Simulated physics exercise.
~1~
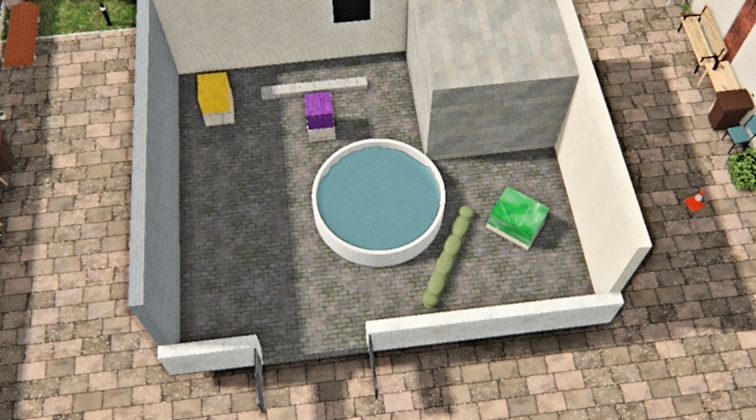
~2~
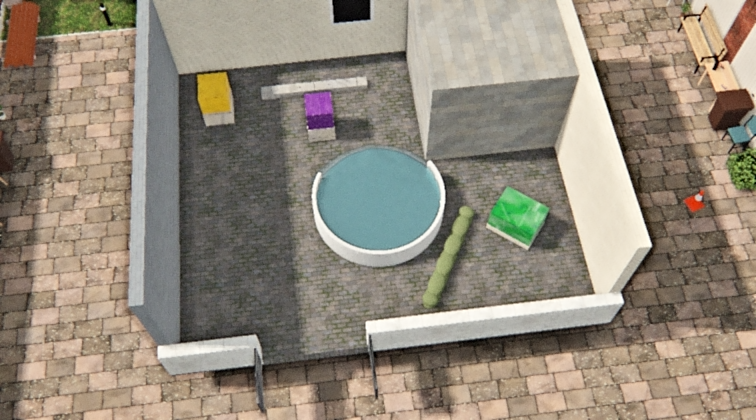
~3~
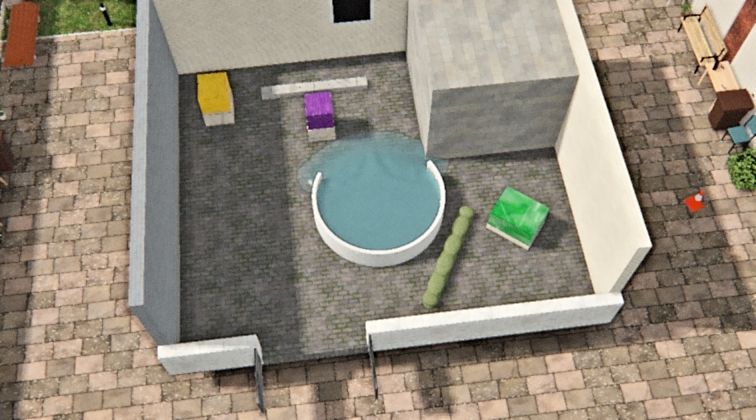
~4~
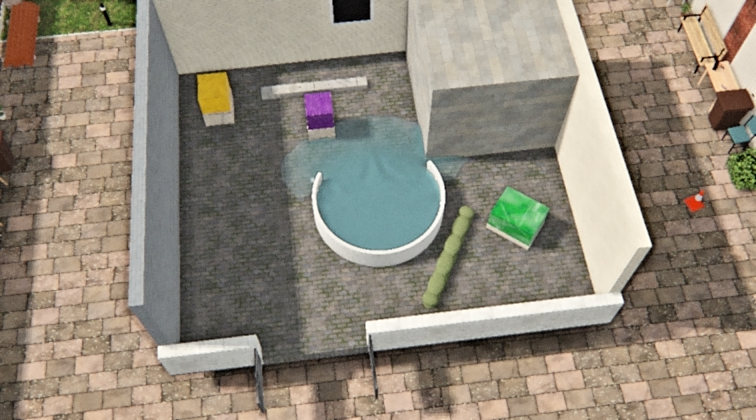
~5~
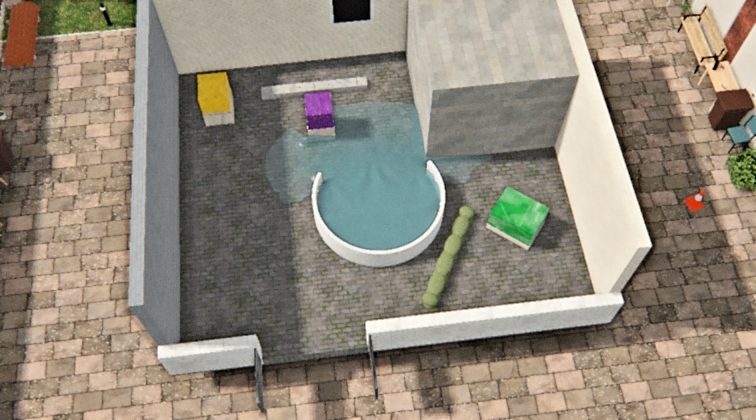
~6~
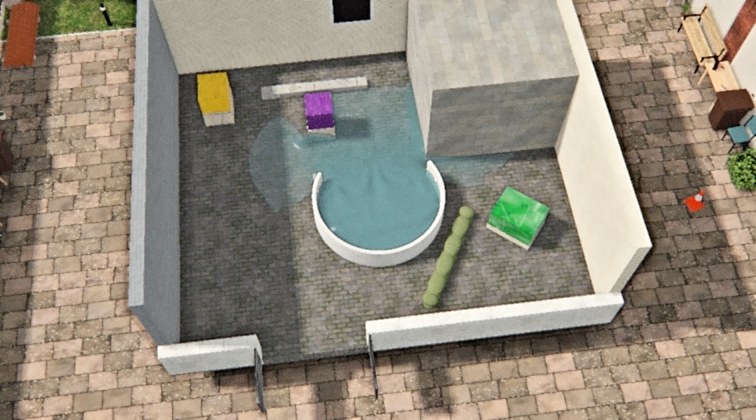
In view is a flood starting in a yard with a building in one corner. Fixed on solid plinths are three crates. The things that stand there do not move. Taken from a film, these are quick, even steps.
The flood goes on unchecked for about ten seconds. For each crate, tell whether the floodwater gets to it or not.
Crate by crate: Yellow crate - not reached; purple crate - not reached; green crate - not reached.
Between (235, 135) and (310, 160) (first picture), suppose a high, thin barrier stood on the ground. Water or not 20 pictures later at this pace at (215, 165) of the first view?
By then the spot is wetted.
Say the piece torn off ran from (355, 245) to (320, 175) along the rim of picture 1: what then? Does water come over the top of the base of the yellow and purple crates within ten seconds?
Note: Yellow one is left dry; purple one is left dry.
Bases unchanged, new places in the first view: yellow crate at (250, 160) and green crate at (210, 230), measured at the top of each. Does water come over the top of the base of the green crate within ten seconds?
Green crate is soaked.
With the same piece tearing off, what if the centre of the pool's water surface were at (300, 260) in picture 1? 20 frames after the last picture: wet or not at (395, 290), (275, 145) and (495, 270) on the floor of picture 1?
The first spot is not reached, the second inundated, and the third not reached.
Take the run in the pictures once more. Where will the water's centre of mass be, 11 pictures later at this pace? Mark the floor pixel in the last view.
The centre of mass sits at about (357, 152).
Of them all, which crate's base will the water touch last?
I'd name the one in green.
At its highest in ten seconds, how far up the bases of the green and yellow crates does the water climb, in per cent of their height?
Peak levels: Approx. 30 % then 60 %.
A moment on, water covers 30 % of the floor; the yellow crate water round its plinth, the purple crate water round its plinth, the green crate not reached.
Next, water covers 40 % of the floor; the yellow crate water round its plinth, the purple crate water round its plinth, the green crate water round its plinth.
Then, water covers 50 % of the floor; the yellow crate water round its plinth, the purple crate water round its plinth, the green crate water round its plinth.
Later, water covers 65 % of the floor; the yellow crate water round its plinth, the purple crate water round its plinth, the green crate water round its plinth.
In the end, water covers 85 % of the floor; the yellow crate stayed above the water, the purple crate stayed above the water, the green crate stayed above the water.
